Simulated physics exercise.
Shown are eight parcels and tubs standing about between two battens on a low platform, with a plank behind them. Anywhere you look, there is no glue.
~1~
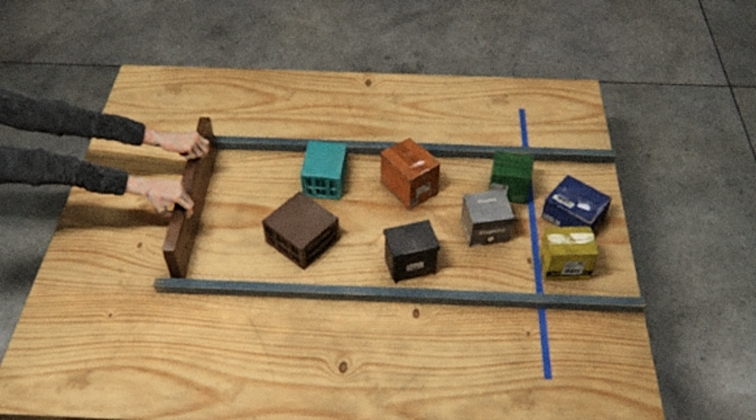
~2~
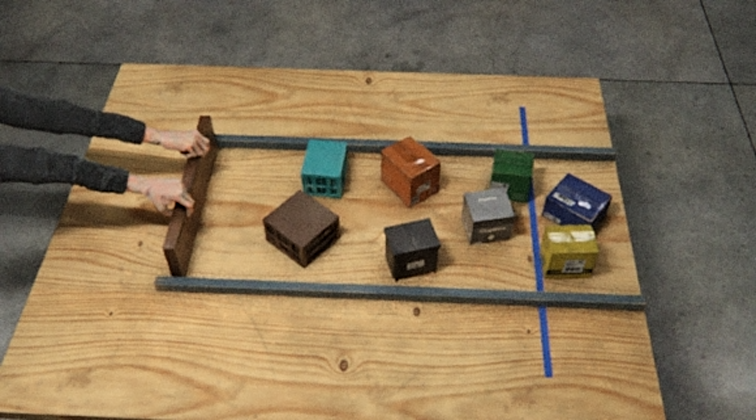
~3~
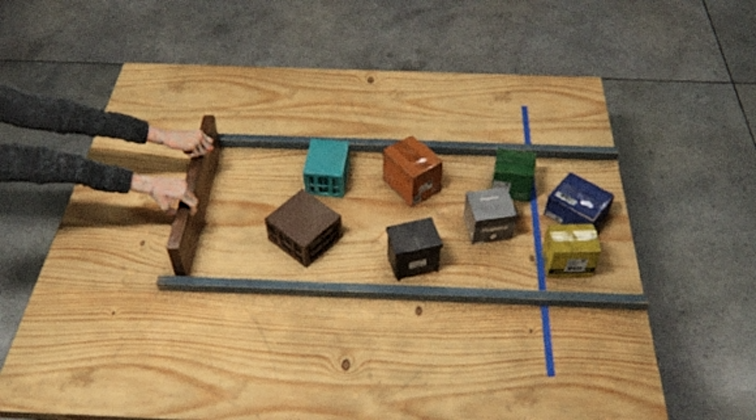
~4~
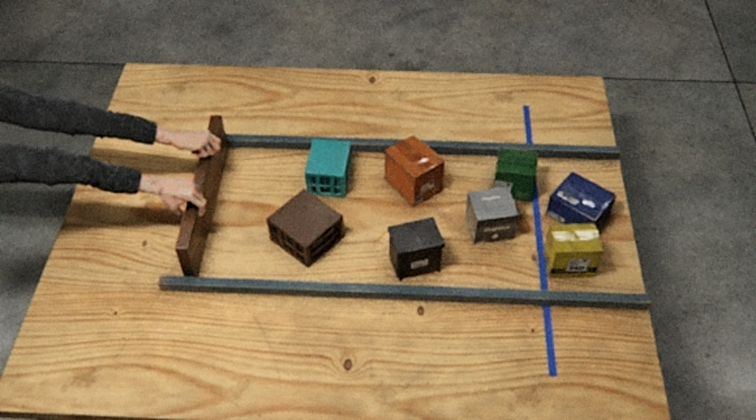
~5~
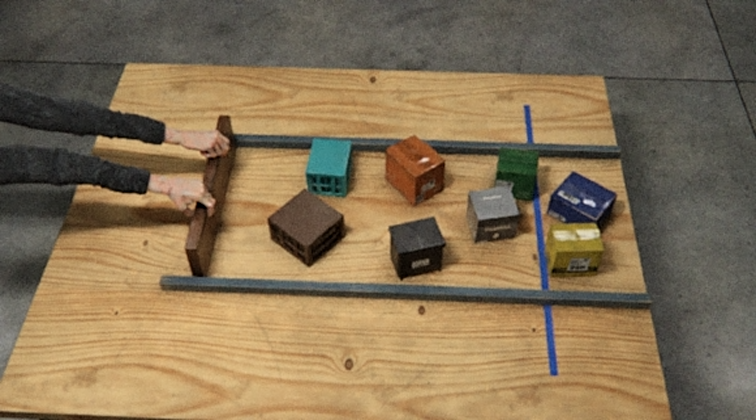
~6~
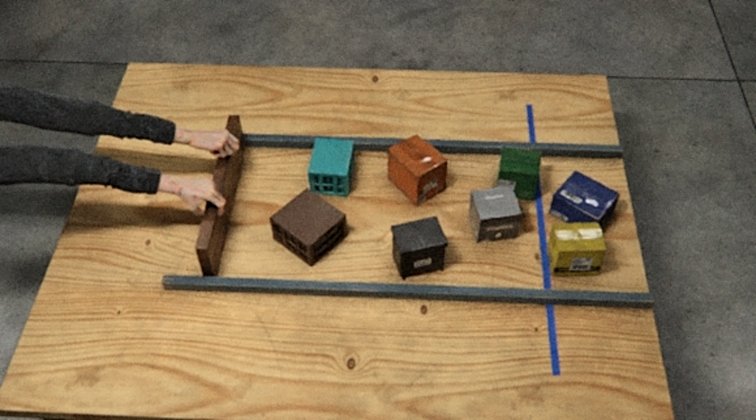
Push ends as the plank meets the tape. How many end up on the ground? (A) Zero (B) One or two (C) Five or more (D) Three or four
(B) One or two.
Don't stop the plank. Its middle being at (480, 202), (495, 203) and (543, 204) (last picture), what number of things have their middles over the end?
Respectively, 0, 0 and 2.
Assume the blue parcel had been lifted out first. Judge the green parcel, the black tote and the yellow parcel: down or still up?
Result - green parcel: It comes off; black tote: It stays aboard; yellow parcel: It stays aboard.
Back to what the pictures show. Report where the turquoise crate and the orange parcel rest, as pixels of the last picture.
Close to (558, 173); the other close to (600, 179).
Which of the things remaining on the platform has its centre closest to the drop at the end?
Foremost, the grey box.
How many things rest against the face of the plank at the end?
At rest, 3 are in contact.
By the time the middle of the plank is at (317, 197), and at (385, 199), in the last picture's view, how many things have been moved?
At that stage 2; at the next, 4.
A little later, none off yet; blue parcel at rest near (584, 203); yellow parcel at rest near (576, 250); green parcel at rest near (518, 173).
Next, none off yet; blue parcel shifted a little near (608, 211); yellow parcel at rest near (576, 250); green parcel shifted about its own width near (579, 173).
When it is over, the number that fall off is one or two; down, green parcel and blue parcel.
